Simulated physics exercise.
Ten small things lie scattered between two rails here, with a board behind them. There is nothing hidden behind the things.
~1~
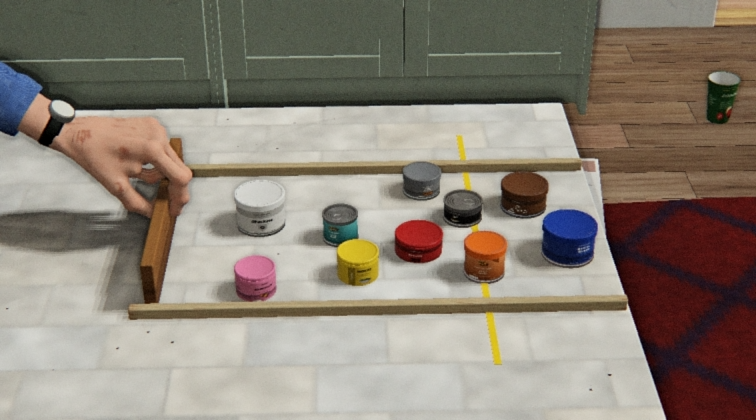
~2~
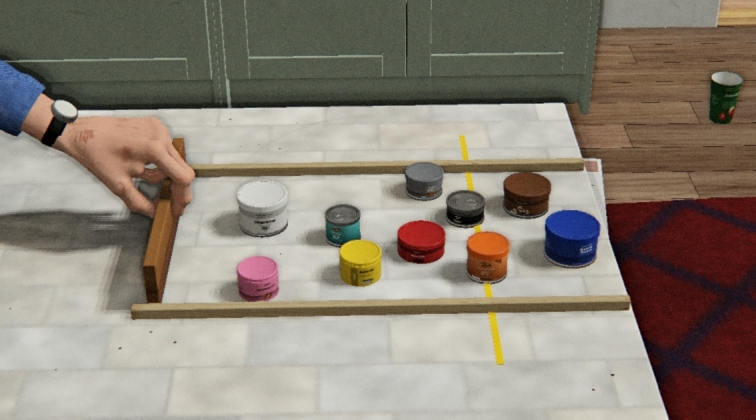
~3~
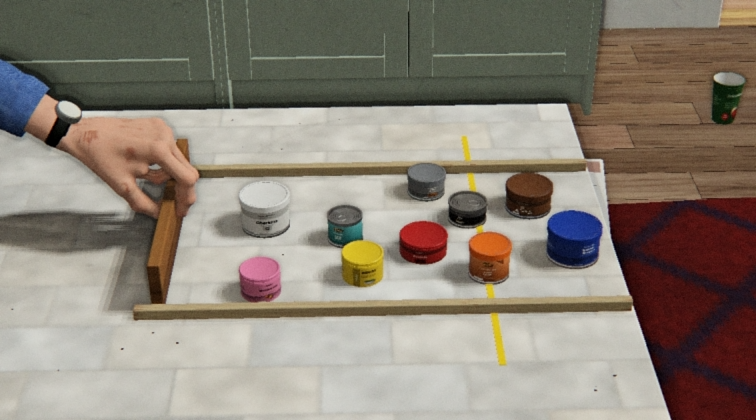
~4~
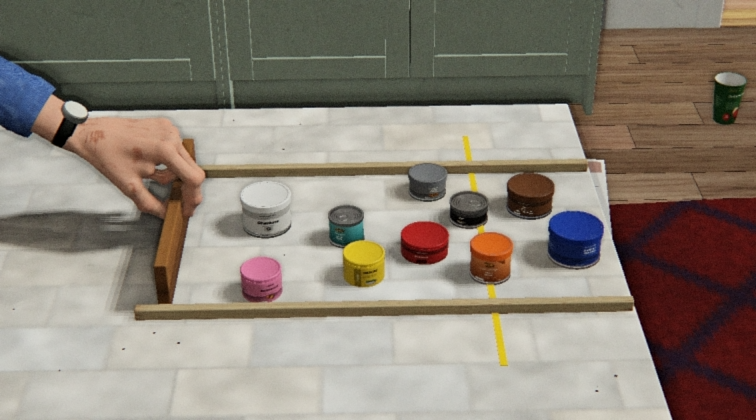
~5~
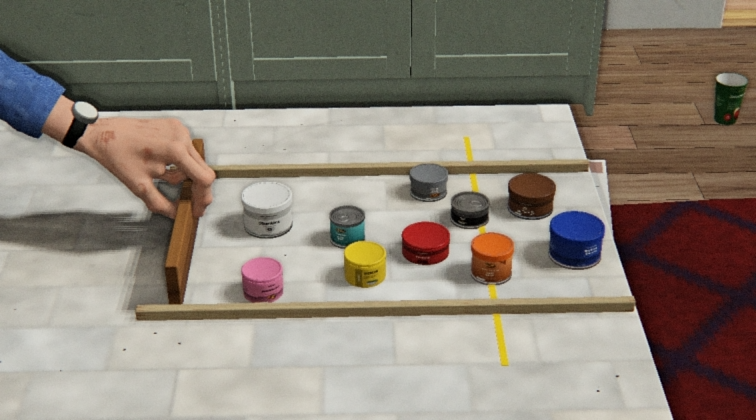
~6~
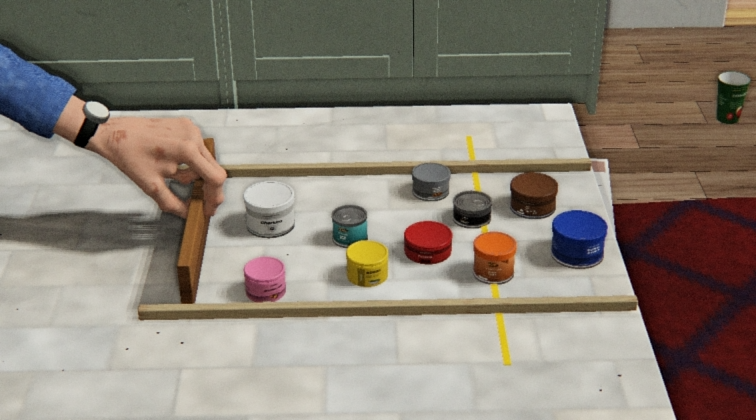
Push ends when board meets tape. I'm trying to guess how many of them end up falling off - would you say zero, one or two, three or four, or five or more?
I would say zero.
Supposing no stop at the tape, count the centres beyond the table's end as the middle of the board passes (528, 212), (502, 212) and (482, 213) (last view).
Taking the places in turn, the counts are 1, 0 and 0.
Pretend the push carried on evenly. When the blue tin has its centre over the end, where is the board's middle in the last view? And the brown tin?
Approx. (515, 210) for the first, approx. (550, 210) for the second.
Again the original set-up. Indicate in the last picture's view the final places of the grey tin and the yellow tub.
Final spots - grey tin (496, 181), yellow tub (512, 258).
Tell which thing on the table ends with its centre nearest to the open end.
Nearest at the end: The blue tin.
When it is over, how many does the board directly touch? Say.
Number: 5.
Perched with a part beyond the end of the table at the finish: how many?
The count would be 0.
Soon after, none off yet; blue tin at rest near (579, 239); brown tin at rest near (534, 196); orange pot at rest near (494, 258).
Then, none off yet; blue tin at rest near (579, 239); brown tin at rest near (537, 195); orange pot moving near (502, 262).
At rest, the number that fall off is zero.
